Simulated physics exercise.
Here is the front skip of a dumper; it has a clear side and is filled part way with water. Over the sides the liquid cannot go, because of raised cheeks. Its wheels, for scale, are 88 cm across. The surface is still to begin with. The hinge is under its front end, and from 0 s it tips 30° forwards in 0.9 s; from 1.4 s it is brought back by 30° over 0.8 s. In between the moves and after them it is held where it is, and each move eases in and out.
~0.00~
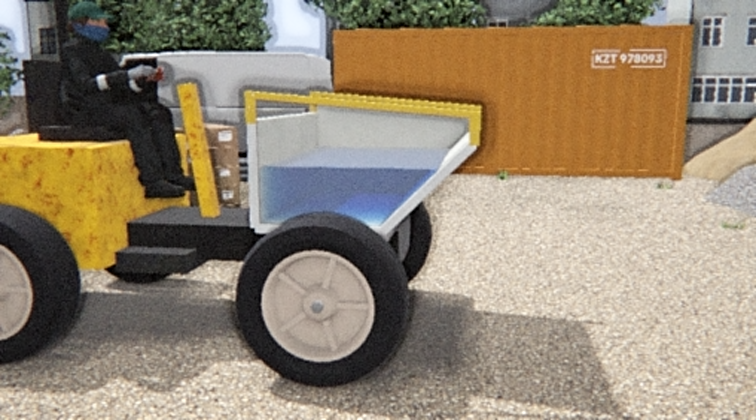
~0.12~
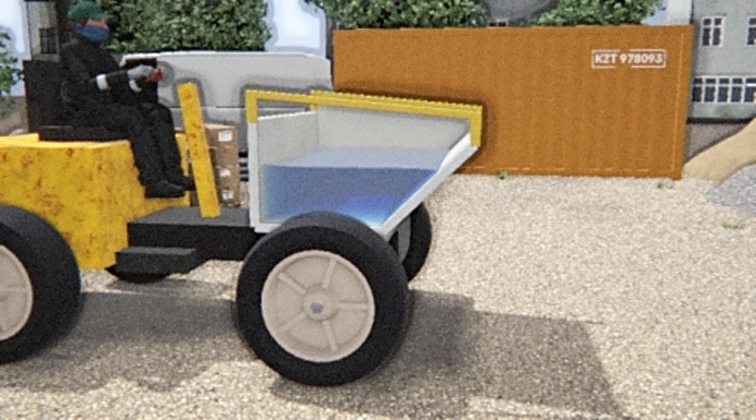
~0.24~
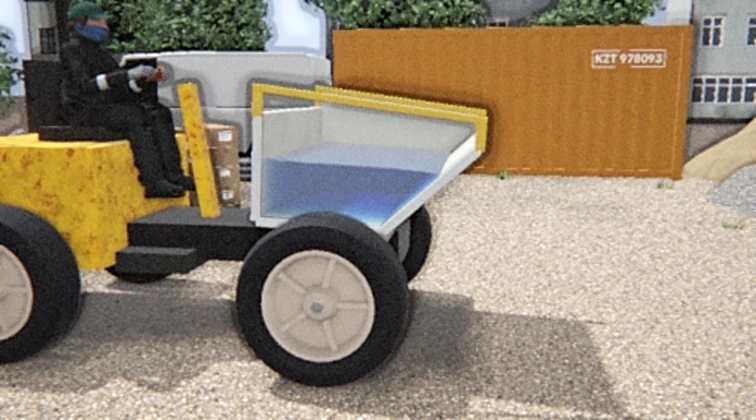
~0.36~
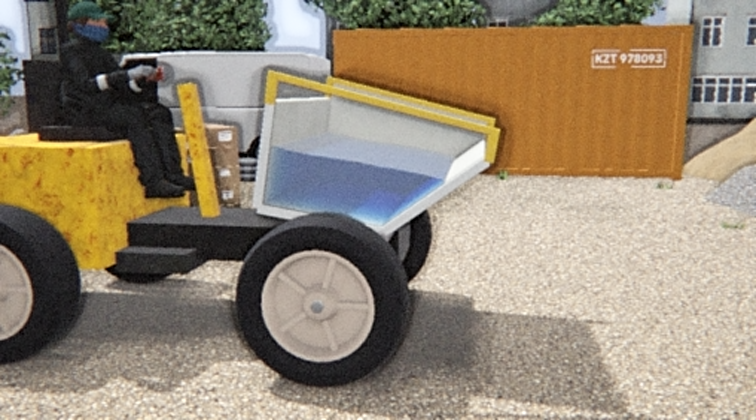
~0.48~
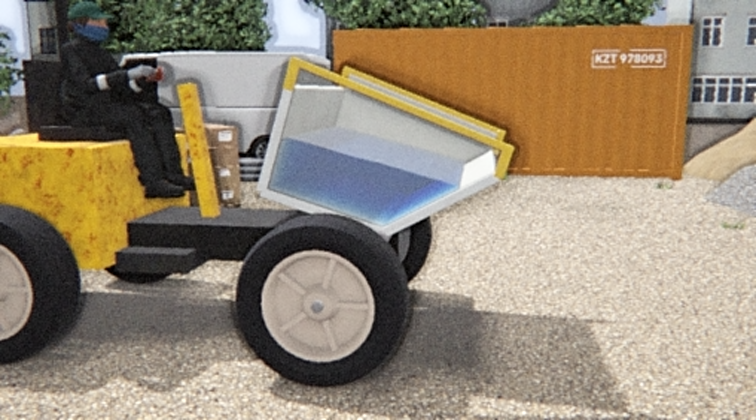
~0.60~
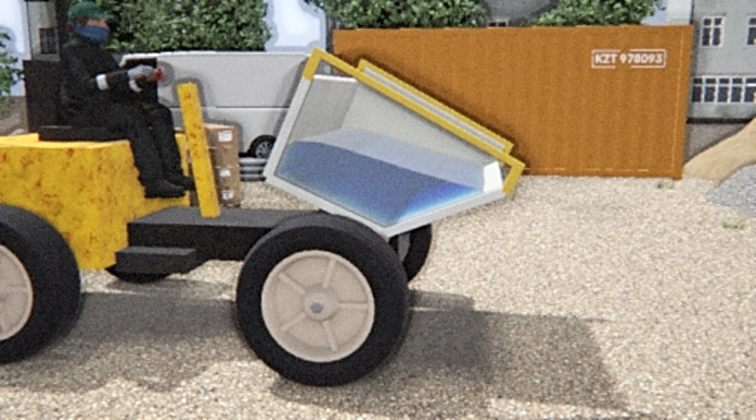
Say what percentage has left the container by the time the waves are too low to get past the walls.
Close to 65 per cent has left it.
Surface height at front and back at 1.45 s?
About 24 cm in front and 0 cm behind.
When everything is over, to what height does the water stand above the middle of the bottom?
Roughly 12 cm.
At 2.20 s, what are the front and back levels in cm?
Front 10 cm and back 18 cm.
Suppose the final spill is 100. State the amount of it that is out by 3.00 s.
Around 100 percent of it.
By 1.45 s the skip is at 30° forwards, the surface stands 23 cm on the front, 0 cm on the back; the loss stands at 50 per cent, over the front.
By 2.20 s the surface stands 11 cm on the front, 18 cm on the back; the loss stands at 64 per cent, over the front.
By 3.00 s the surface stands 10 cm on the front, 13 cm on the back; the loss stands at 64 per cent, over the front.
By 5.09 s the loss stands at 65 per cent, over the front, 211 of 322 litres.
